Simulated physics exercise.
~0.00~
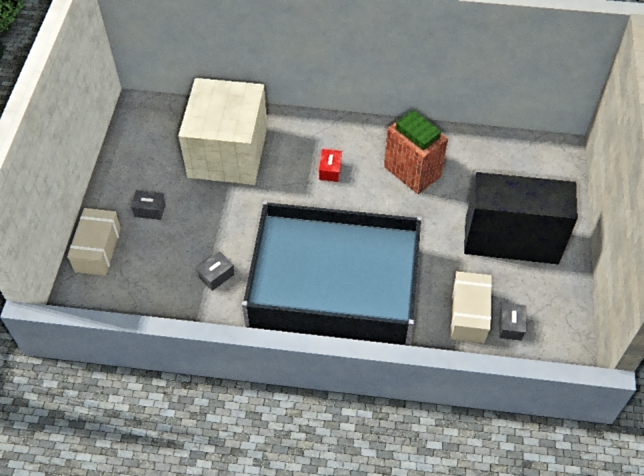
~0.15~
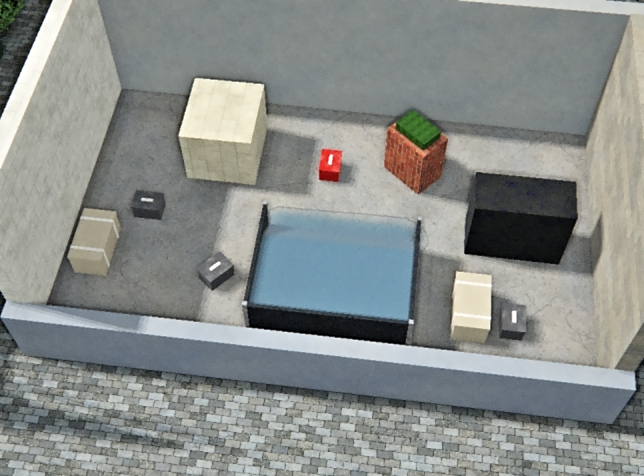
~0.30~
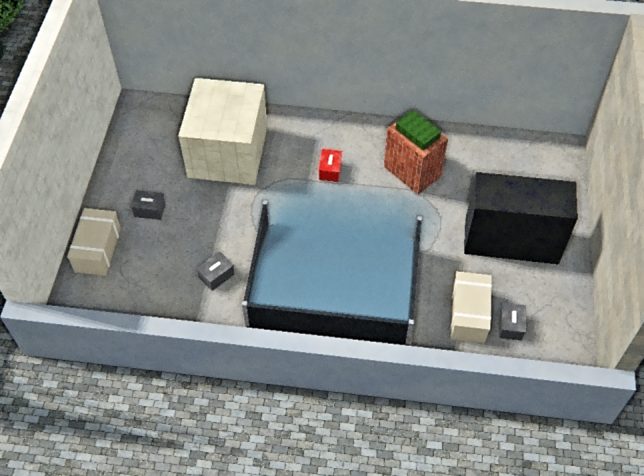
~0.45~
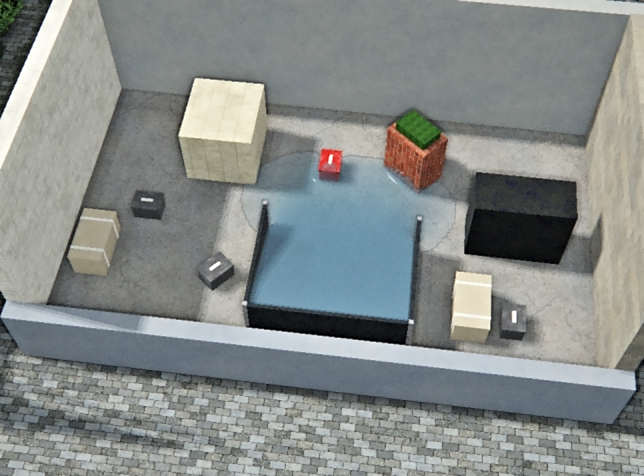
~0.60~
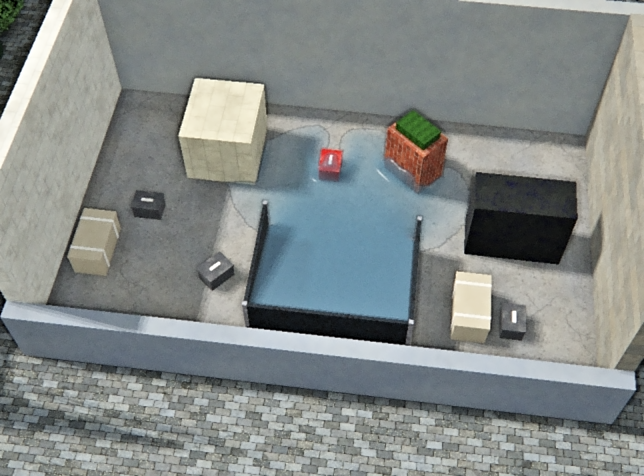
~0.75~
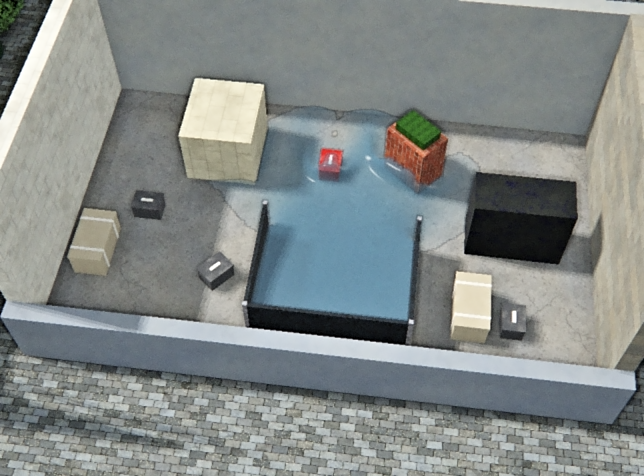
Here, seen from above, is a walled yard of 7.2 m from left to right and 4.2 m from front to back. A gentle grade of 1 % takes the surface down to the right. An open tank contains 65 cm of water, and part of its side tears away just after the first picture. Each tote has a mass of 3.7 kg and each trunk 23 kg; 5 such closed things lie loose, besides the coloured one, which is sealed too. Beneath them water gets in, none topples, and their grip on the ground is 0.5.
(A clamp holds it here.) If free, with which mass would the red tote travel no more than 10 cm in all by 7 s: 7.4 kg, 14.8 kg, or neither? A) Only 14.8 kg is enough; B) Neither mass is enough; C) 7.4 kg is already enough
Neither mass is enough (B).
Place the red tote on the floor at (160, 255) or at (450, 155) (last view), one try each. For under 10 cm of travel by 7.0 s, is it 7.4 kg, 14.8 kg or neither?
In that order: Neither is enough; neither holds.
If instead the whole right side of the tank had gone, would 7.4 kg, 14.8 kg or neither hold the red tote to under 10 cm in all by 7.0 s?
With that failure, the big mass alone works.
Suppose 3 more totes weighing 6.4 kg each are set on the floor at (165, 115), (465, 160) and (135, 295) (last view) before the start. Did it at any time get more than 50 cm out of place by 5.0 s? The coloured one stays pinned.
Going through them in turn, the answers are too far, too far and not too far.
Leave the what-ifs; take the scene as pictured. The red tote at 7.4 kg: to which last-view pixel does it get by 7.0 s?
Near (230, 284).
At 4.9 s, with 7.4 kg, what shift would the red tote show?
Shift: About 250 cm.
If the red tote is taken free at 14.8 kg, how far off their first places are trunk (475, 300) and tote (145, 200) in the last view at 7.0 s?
20 cm, 200 cm.
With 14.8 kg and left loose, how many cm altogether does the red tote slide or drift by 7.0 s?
About 200 cm.
After 1.4 s the red tote would be 93 cm from its start with 7.4 kg and 98 cm from its start with 14.8 kg; 34 cm of water round it then.
After 3.1 s the red tote would be 108 cm from its start with 7.4 kg and 80 cm from its start with 14.8 kg; 19 cm of water round it then.
After 4.9 s the red tote would be 248 cm from its start with 7.4 kg and 85 cm from its start with 14.8 kg; 8 cm of water round it then.
After 7.0 s the red tote would be 250 cm from its start with 7.4 kg and 85 cm from its start with 14.8 kg; 5 cm of water round it then.
